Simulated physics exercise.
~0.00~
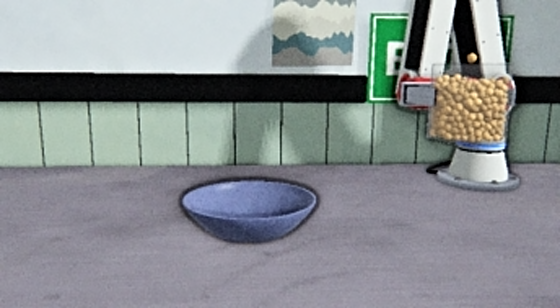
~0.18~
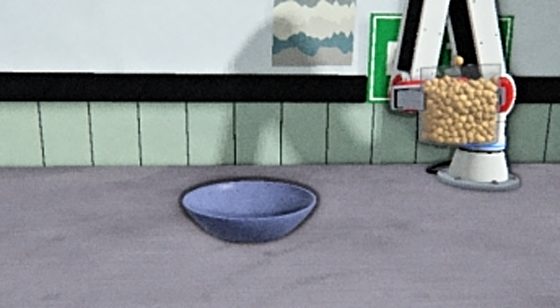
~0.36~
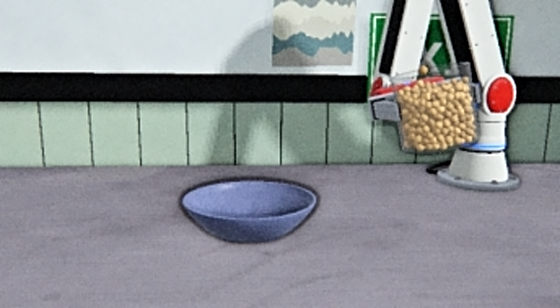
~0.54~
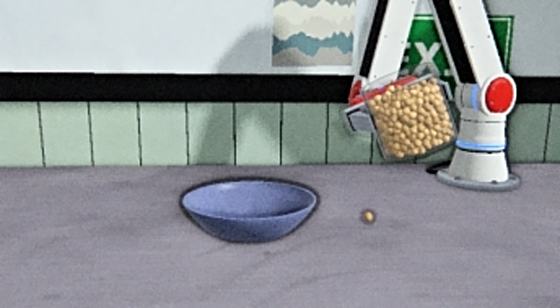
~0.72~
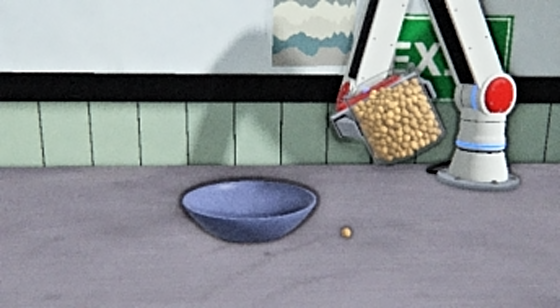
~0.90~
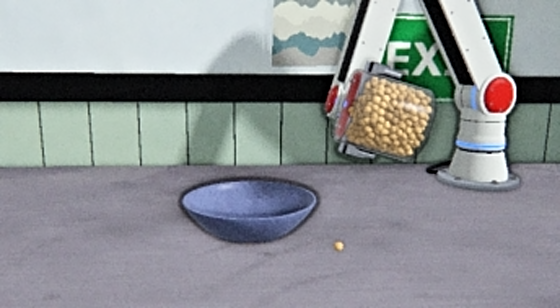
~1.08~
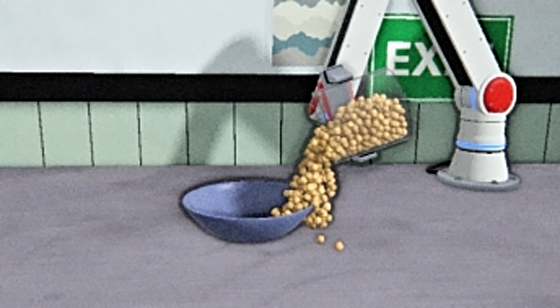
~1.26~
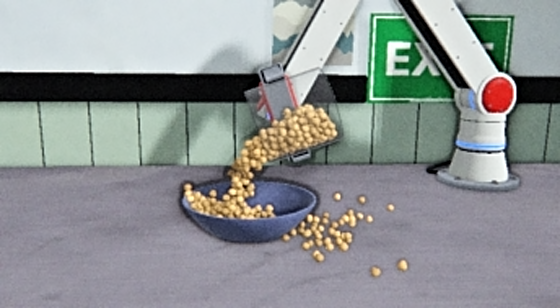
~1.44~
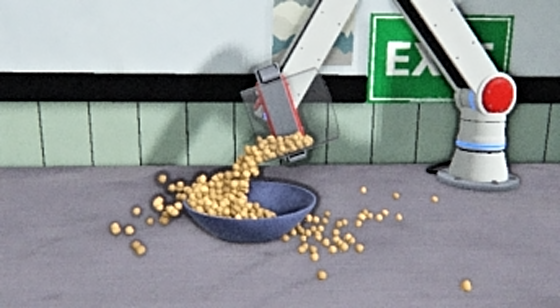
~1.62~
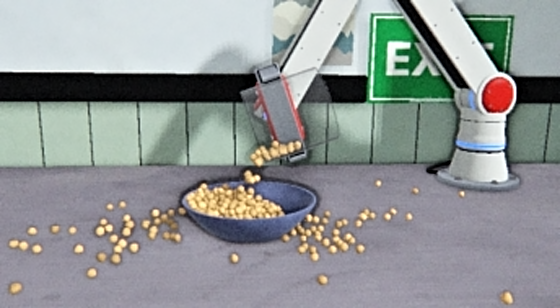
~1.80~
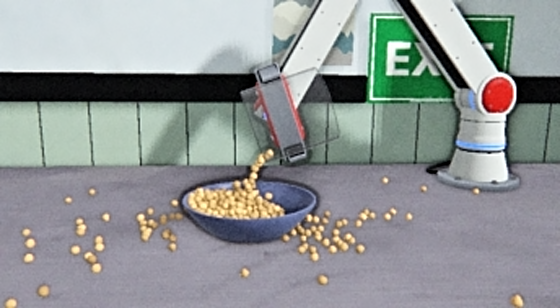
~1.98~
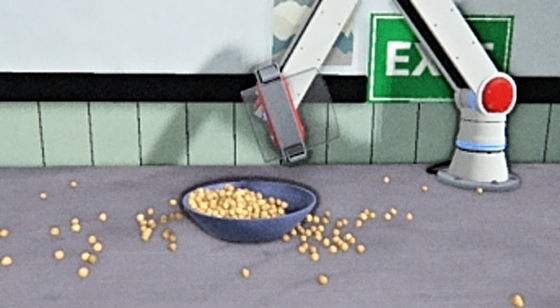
We see a robot arm carry a clear beaker of dried chickpeas left and tip it over a blue bowl, dropping one early before the rest pour out. Most end up heaped in the bowl, with many scattered on the grey table and the beaker empty above.
